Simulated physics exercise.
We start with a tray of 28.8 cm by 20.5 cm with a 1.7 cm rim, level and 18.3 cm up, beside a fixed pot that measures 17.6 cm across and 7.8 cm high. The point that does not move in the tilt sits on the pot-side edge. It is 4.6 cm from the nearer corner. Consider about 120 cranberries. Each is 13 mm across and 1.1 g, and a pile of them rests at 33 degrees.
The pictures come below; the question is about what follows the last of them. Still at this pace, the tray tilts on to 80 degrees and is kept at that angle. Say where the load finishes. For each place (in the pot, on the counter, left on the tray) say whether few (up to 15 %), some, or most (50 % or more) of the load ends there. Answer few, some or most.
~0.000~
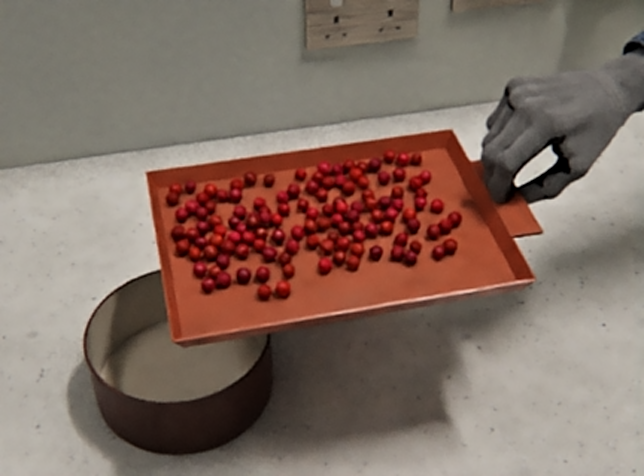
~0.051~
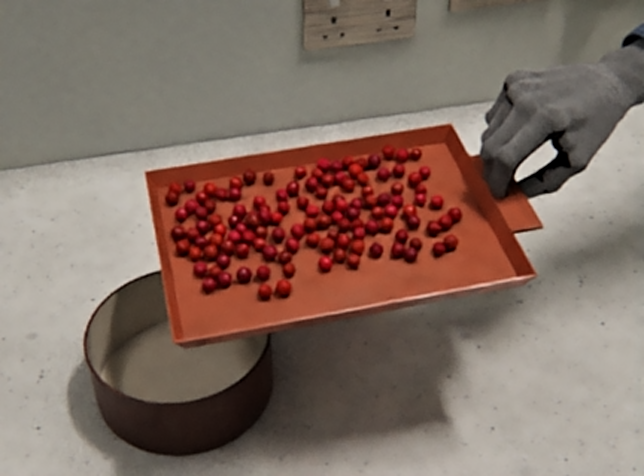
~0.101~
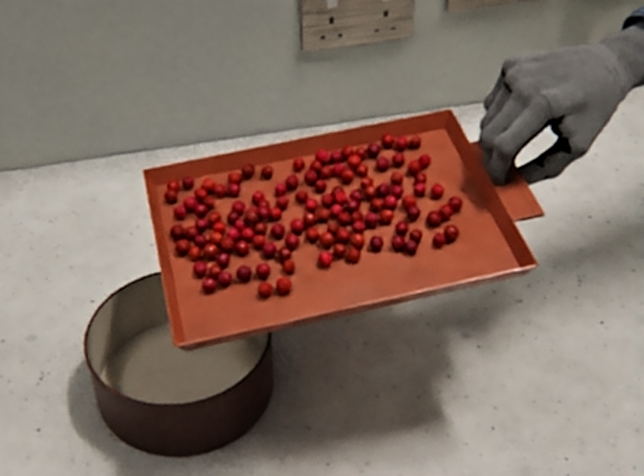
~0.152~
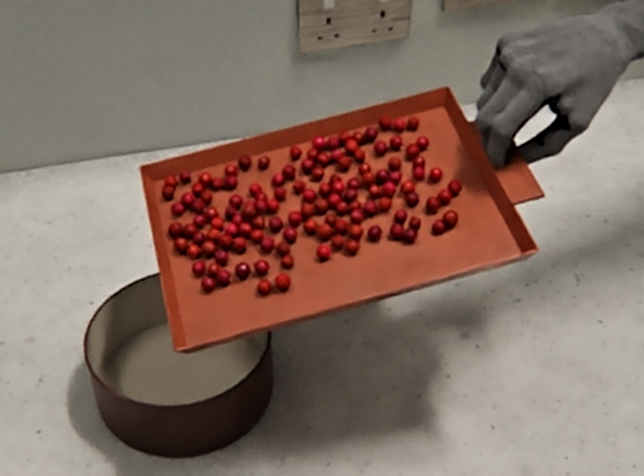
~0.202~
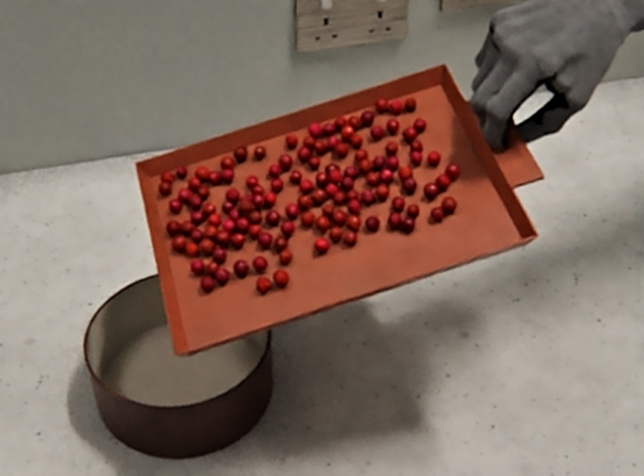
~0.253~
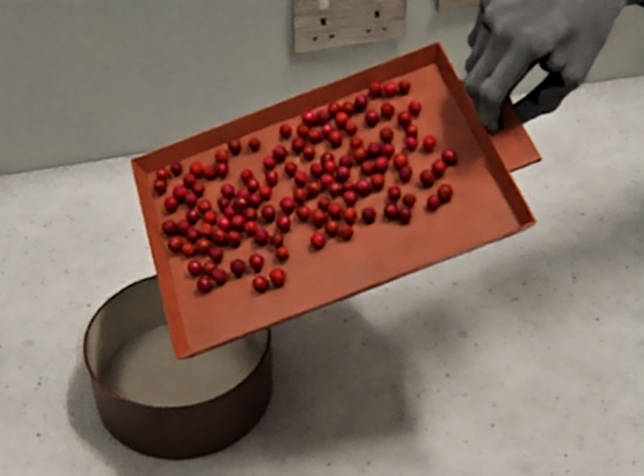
Pot: Few; counter: Most; tray: Few.
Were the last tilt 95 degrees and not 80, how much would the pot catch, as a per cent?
That would be around 0 percent.
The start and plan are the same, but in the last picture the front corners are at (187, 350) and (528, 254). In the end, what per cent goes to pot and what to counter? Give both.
The pot gets 0 and the counter 100.
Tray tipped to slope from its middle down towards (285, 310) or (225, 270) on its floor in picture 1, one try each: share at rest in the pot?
Near 0 and 35 percent, in that order.
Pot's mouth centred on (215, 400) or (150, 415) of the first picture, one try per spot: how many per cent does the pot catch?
Estimates: 75 in a hundred and 100 in a hundred.
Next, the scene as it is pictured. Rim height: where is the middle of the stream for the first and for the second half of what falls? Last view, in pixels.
Earlier half at about (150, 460), later half at about (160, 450) in pixels.
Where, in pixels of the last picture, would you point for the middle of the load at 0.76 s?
Near pixel (166, 328).
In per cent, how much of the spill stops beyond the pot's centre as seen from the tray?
Share: Around 90 %.
After 0.56 s, tilt 49 degrees; the tray holds 100 %, the pot 0 %.
After 0.76 s, tilt 69 degrees; the tray holds 75 %, the pot 0 %.
After 1.08 s, tilt 80 degrees; the tray holds 5 %, the pot 0 %.
By 1.8 s all is still; pot 5 %, counter 95 %, tray 0 %.
